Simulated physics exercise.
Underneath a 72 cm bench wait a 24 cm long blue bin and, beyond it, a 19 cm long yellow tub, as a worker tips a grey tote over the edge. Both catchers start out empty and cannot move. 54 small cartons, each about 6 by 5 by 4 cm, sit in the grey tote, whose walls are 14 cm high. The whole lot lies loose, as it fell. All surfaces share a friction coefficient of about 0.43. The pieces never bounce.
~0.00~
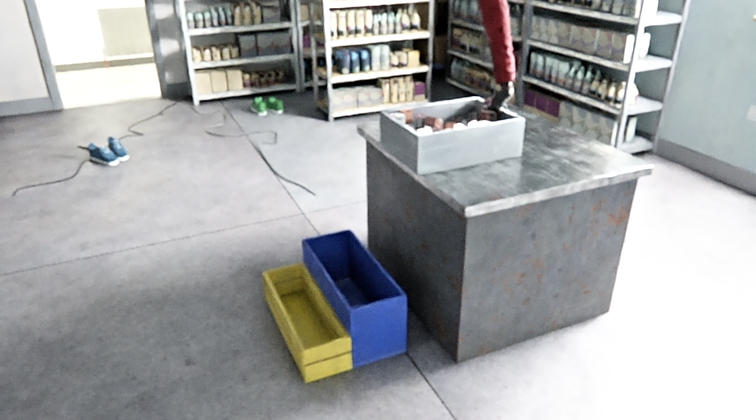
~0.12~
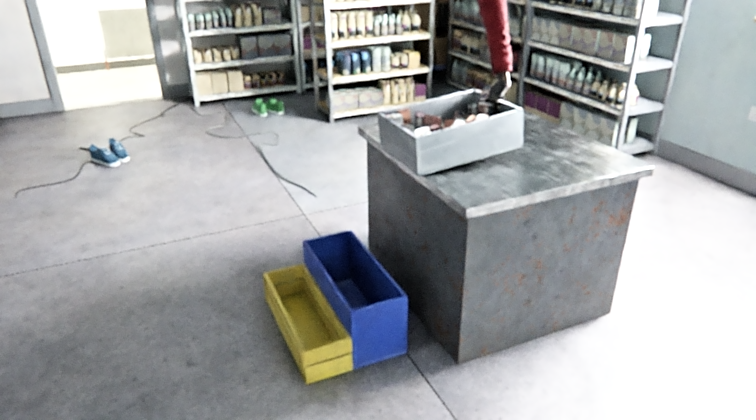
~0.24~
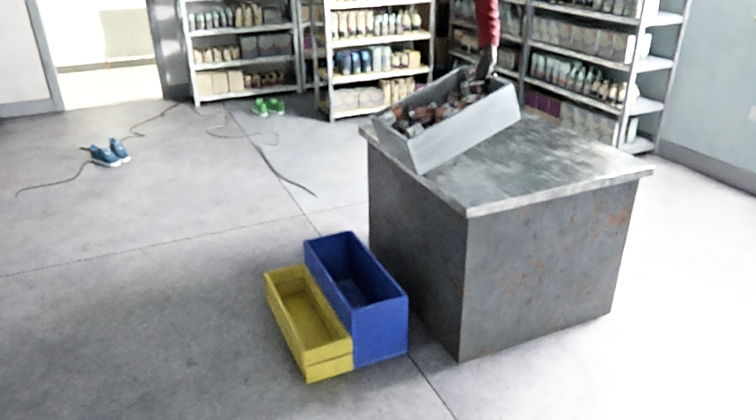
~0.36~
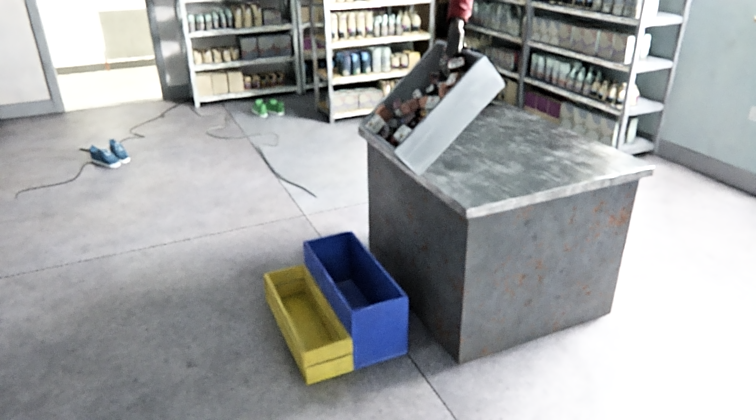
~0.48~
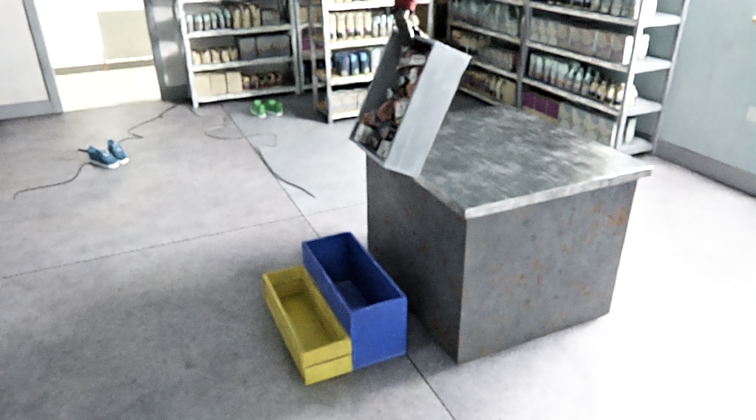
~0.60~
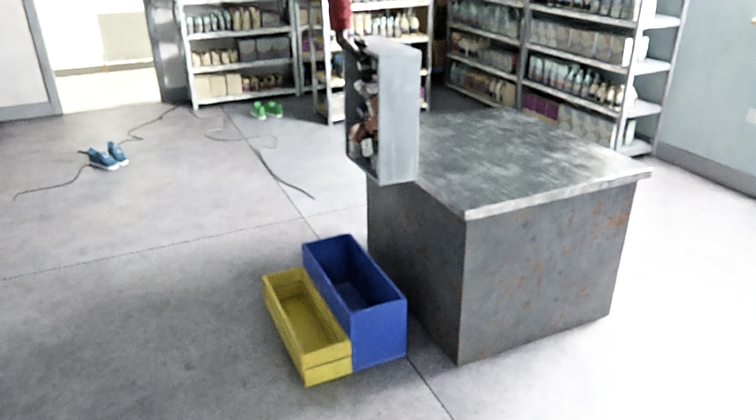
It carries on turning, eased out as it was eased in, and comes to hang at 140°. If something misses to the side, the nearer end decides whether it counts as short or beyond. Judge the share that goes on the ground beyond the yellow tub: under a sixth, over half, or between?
In the end a sixth to a half of them are on the ground beyond the yellow tub.
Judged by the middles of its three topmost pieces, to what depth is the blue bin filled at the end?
About 10 cm.
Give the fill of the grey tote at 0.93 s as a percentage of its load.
I'd say close to 30 in a hundred.
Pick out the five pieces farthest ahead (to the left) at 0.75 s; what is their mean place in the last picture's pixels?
Centre approx. at (316, 178) px.
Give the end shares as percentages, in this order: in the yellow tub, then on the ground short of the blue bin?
20 and 0 %.
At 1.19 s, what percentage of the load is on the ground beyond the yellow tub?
I'd put it near 30 in a hundred by then.
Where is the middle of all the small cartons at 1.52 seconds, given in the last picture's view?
The centre sits near (311, 328).
After 0.75 s, tilt 117°; 38 still in the grey tote and 16 in the air.
After 0.93 s, tilt 138°; 15 still in the grey tote, 2 in the yellow tub, 1 on the ground beyond the yellow tub and 36 in the air.
After 1.19 s, tilt 140°; 23 in the blue bin, 11 in the yellow tub, 15 on the ground beyond the yellow tub and 5 in the air.
Outcome (at 1.52 s), 26 in the blue bin, 11 in the yellow tub and 17 on the ground beyond the yellow tub. Asked share, 17 of 54, 31 per cent.
